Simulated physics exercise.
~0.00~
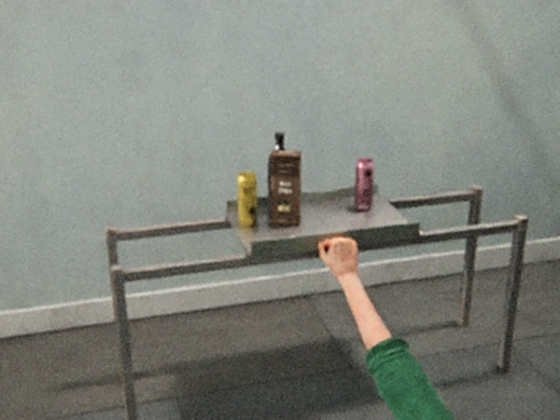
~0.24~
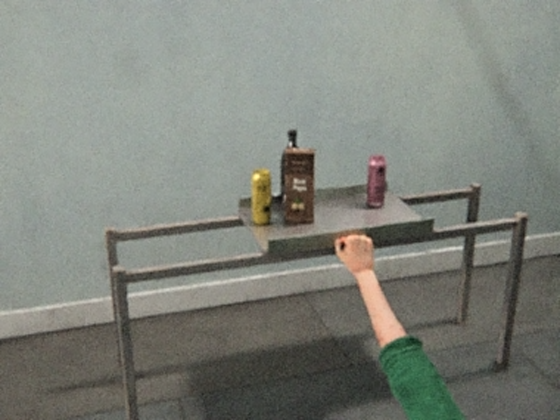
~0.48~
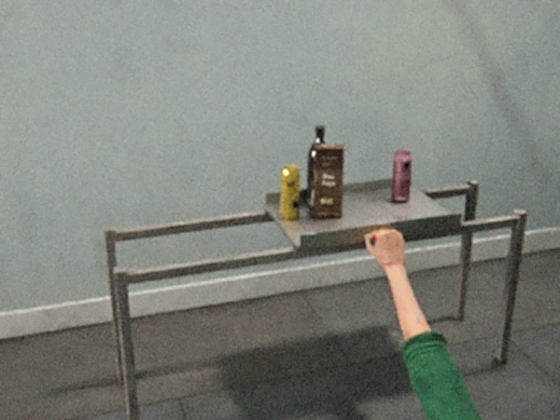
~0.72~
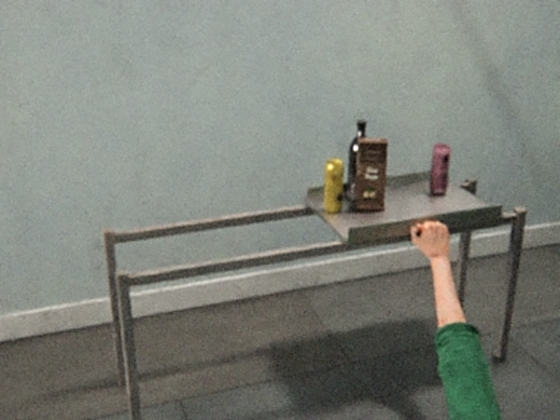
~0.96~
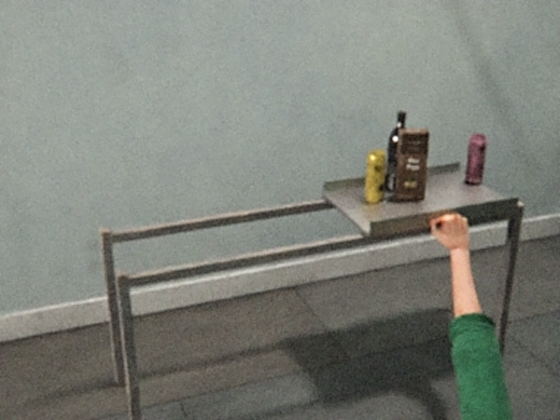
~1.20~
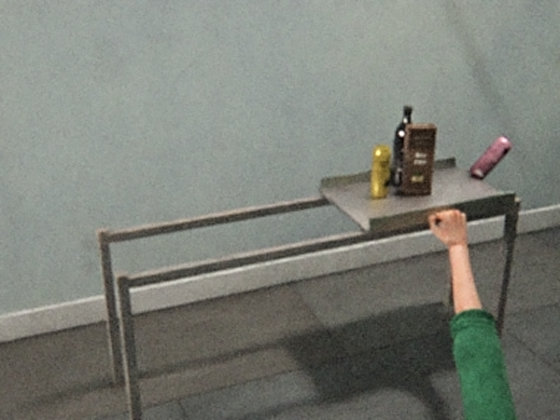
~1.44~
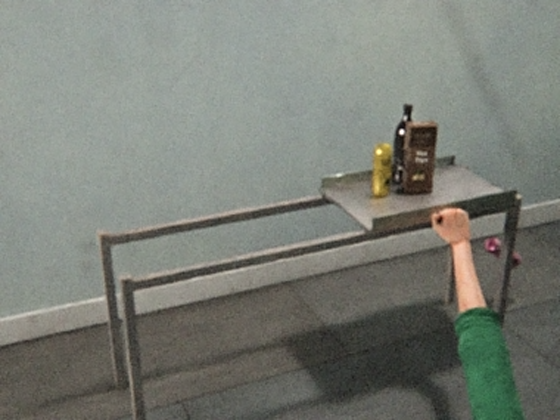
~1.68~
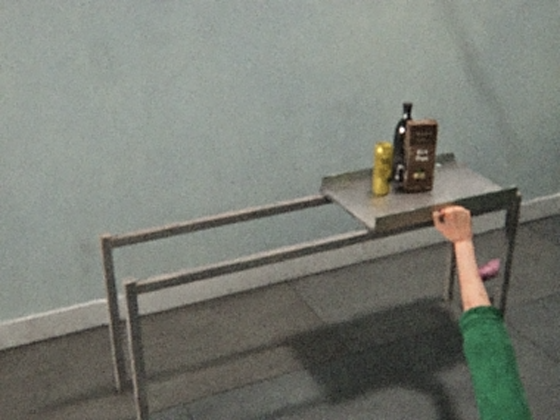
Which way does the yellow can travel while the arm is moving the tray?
The yellow can travels to the right, riding upright on the tray.
